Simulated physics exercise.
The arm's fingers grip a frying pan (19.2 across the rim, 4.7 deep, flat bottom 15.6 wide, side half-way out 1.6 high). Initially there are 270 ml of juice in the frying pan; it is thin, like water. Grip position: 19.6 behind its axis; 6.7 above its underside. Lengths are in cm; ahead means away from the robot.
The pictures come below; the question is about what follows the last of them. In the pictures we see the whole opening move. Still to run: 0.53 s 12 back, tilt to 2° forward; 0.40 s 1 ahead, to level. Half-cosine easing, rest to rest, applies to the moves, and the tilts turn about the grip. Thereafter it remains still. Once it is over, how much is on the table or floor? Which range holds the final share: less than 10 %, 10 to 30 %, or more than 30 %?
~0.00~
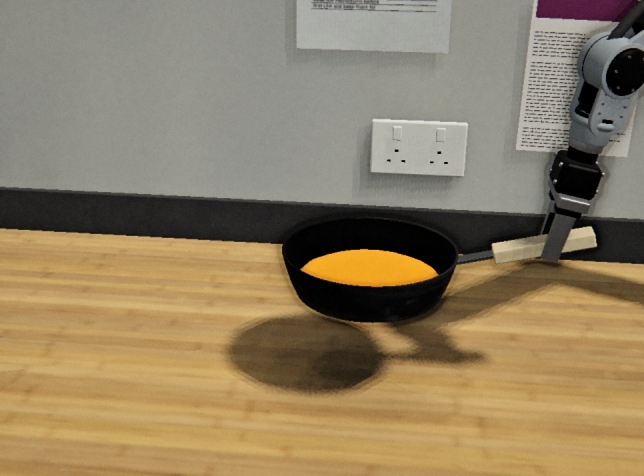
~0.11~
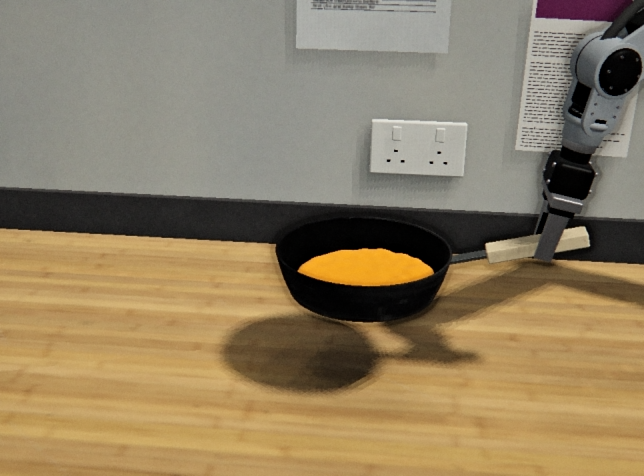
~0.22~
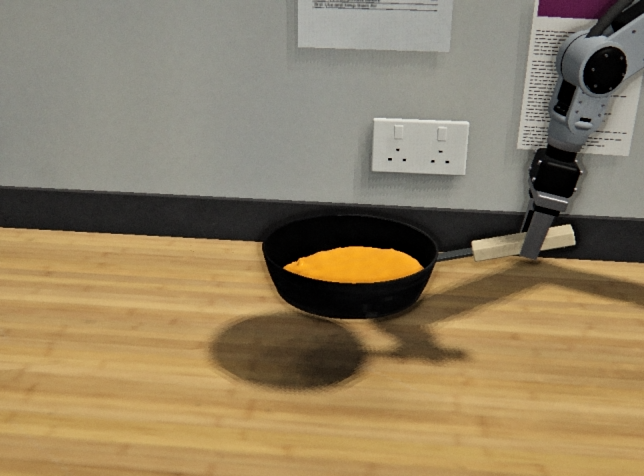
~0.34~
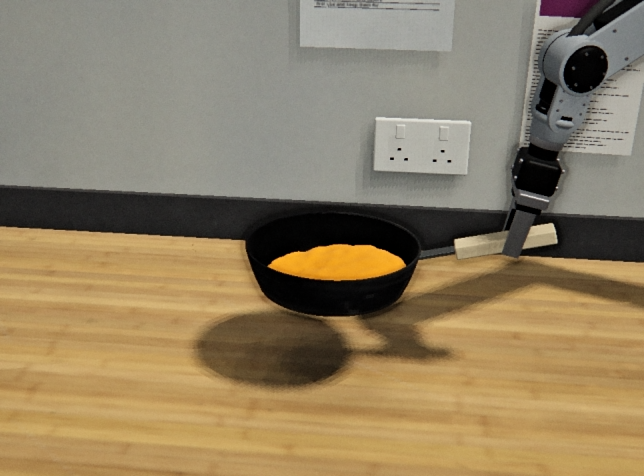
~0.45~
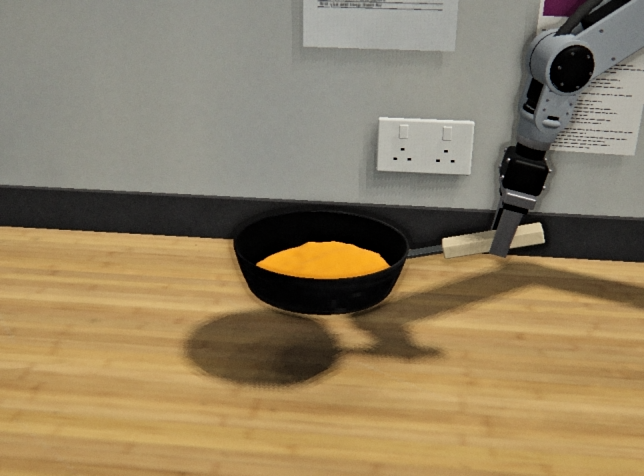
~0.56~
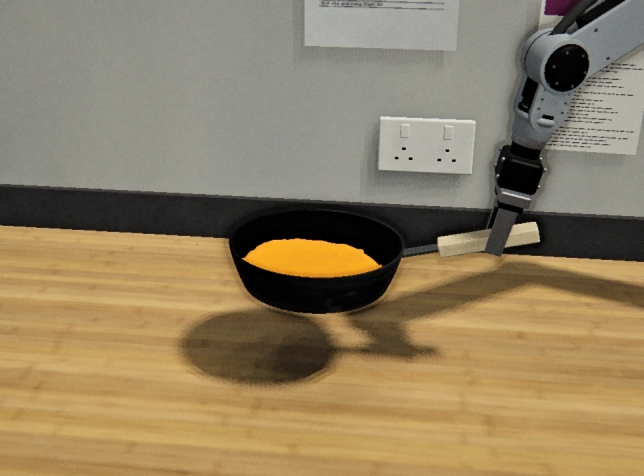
The final share is less than 10 %.
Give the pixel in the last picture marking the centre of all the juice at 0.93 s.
Near (385, 282).
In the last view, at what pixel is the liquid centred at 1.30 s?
My best guess is about (438, 283).
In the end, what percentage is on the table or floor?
1 percent, roughly.
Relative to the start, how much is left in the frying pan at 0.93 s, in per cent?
I'd estimate roughly 100 in a hundred.
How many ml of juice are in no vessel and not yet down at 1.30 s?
Some 0 ml.
After 0.93 s, tilted 1° forward, liquid up to 14 above the table; 270 ml in the frying pan.
After 1.30 s, level, liquid up to 16 above the table; 265 ml in the frying pan.
After 1.69 s, level, liquid up to 15 above the table; 265 ml in the frying pan.
After 2.49 s, level, liquid up to 15 above the table; 265 ml in the frying pan.
At rest, 265 ml in the frying pan. That is 1 % on the table or floor.
